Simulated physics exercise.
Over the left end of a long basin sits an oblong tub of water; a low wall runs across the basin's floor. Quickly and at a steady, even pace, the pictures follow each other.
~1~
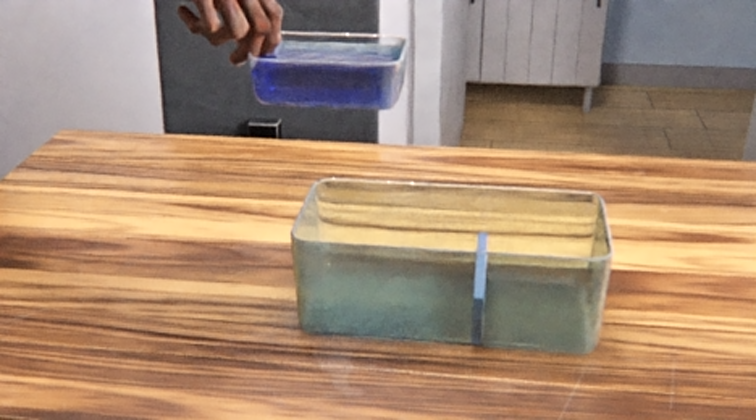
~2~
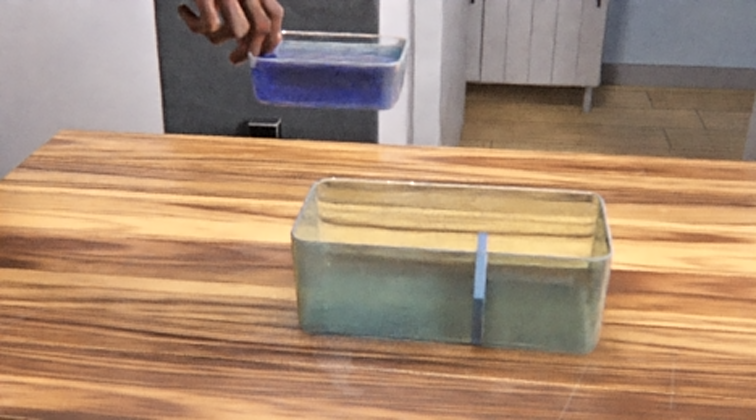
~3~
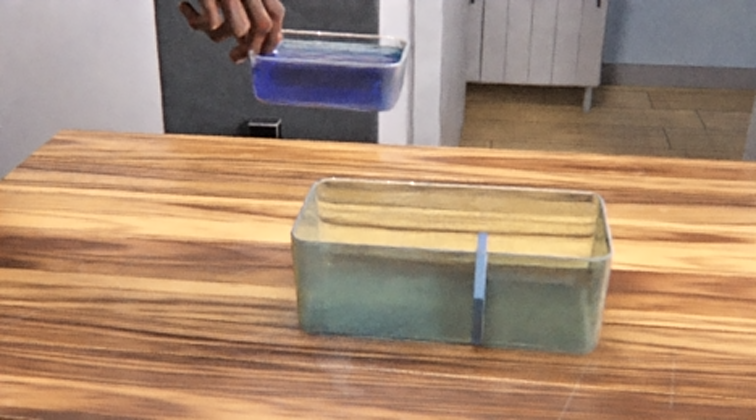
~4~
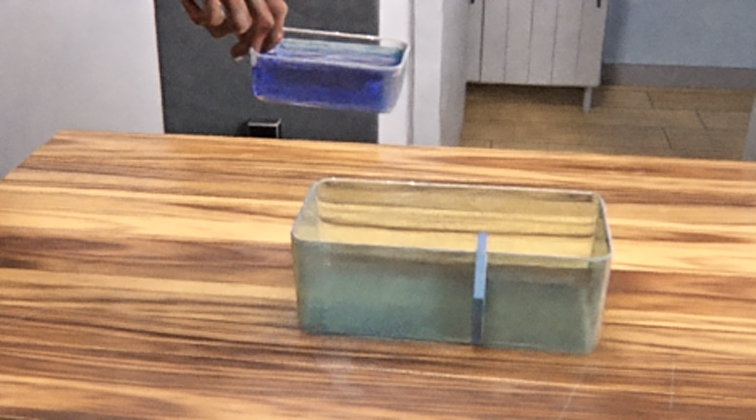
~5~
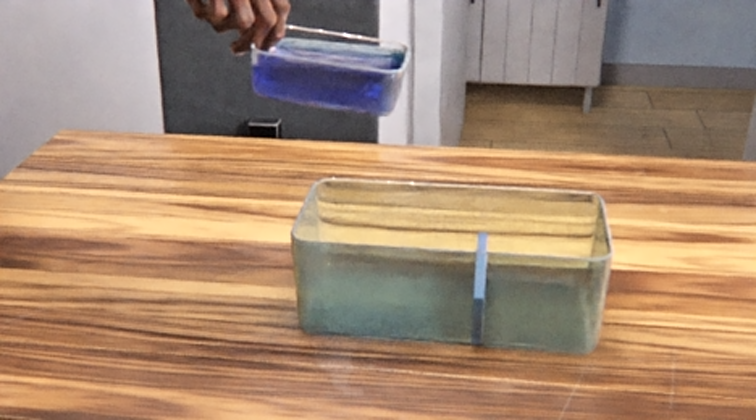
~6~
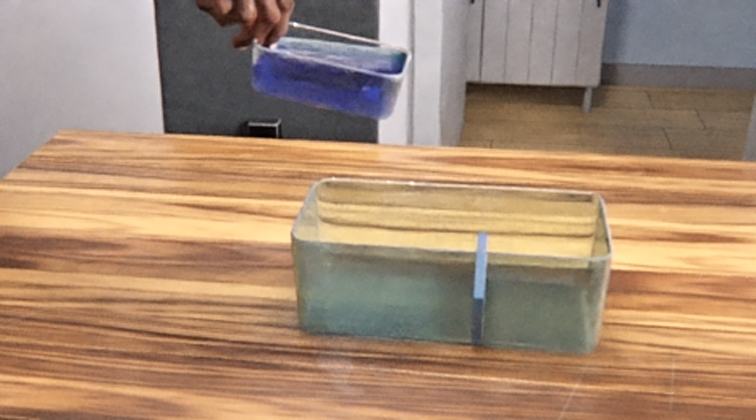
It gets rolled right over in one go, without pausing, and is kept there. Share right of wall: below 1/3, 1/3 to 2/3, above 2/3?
Below 1/3.
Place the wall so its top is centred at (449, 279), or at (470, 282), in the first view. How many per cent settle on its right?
First try close to 70 percent, second try close to 55 percent.
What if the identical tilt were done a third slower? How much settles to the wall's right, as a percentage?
Near 30 %.
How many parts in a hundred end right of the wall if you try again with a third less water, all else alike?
My estimate is about 0 percent.
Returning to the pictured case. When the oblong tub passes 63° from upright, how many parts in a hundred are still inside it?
About 30 per cent.
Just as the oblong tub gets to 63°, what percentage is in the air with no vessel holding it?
Estimate: Some 50 per cent.
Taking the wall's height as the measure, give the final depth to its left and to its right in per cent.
Left about 20, right about 10.
A moment on, the oblong tub is tipped part way and 29 per cent is still to pour, 17 is left of the wall and 2 right of it.
Next, the oblong tub is tipped on its side and 6 per cent is still to pour, 64 is left of the wall and 24 right of it.
Then the oblong tub is tipped on its side and 1 per cent is still to pour, 71 is left of the wall and 25 right of it.
Later the oblong tub is tipped on its side and 0 per cent is still to pour, 73 is left of the wall and 25 right of it.
Finally, 73 per cent lies left of the wall, 25 right of it and 2 outside.
